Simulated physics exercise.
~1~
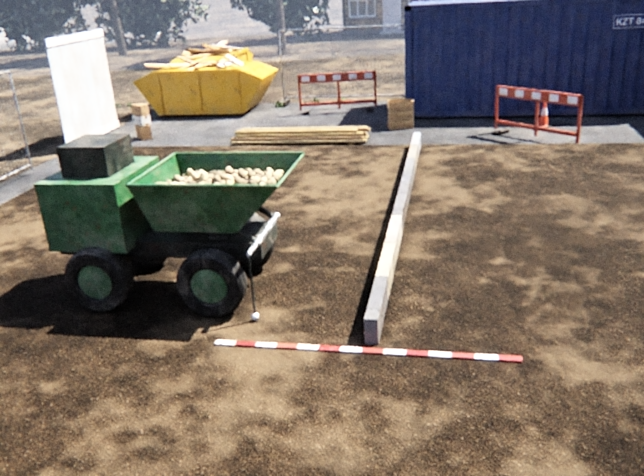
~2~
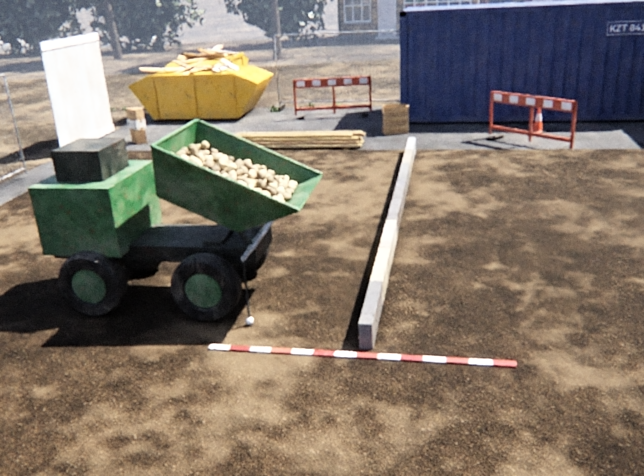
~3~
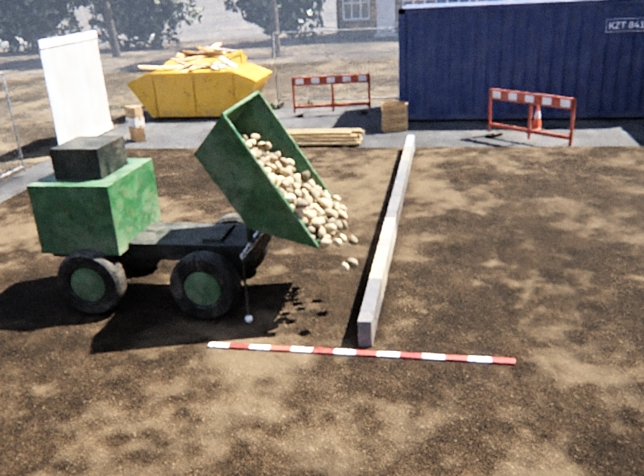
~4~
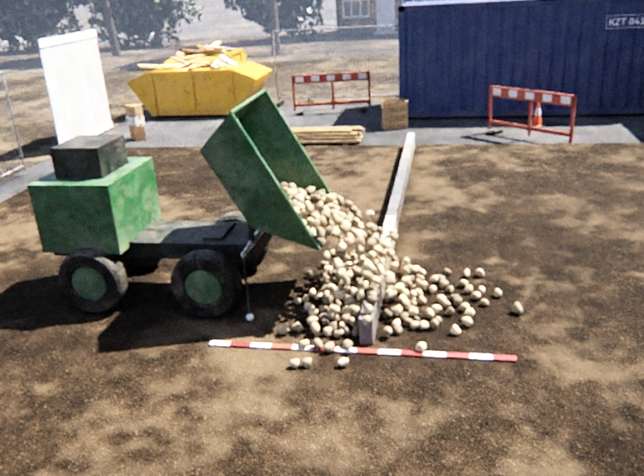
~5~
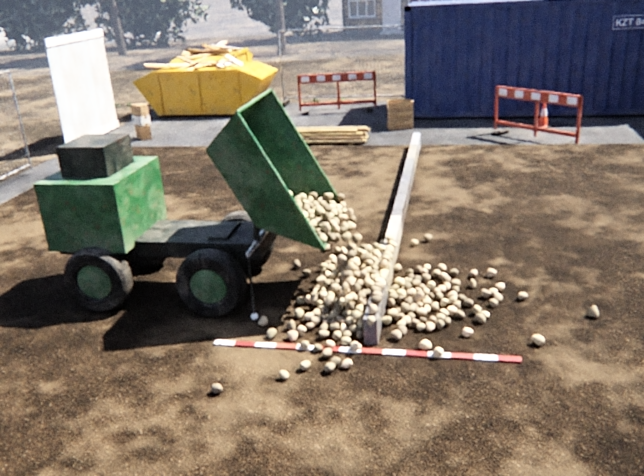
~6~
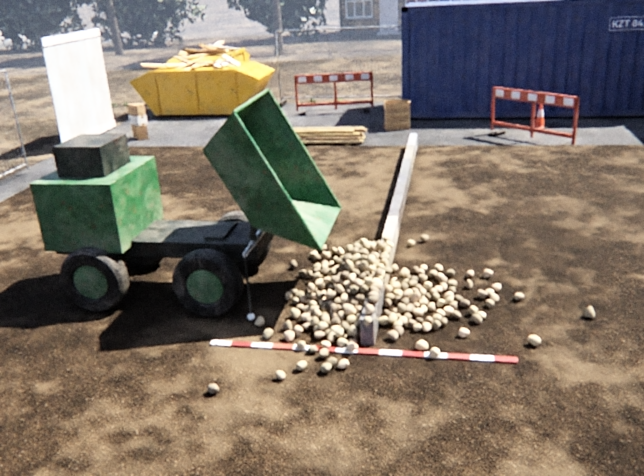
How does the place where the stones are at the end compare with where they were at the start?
At the start the stones were all up in the dumper's green skip. By the end they lay on the ground to the right of the dumper, heaped mostly on the near side of the kerb with some beyond it.
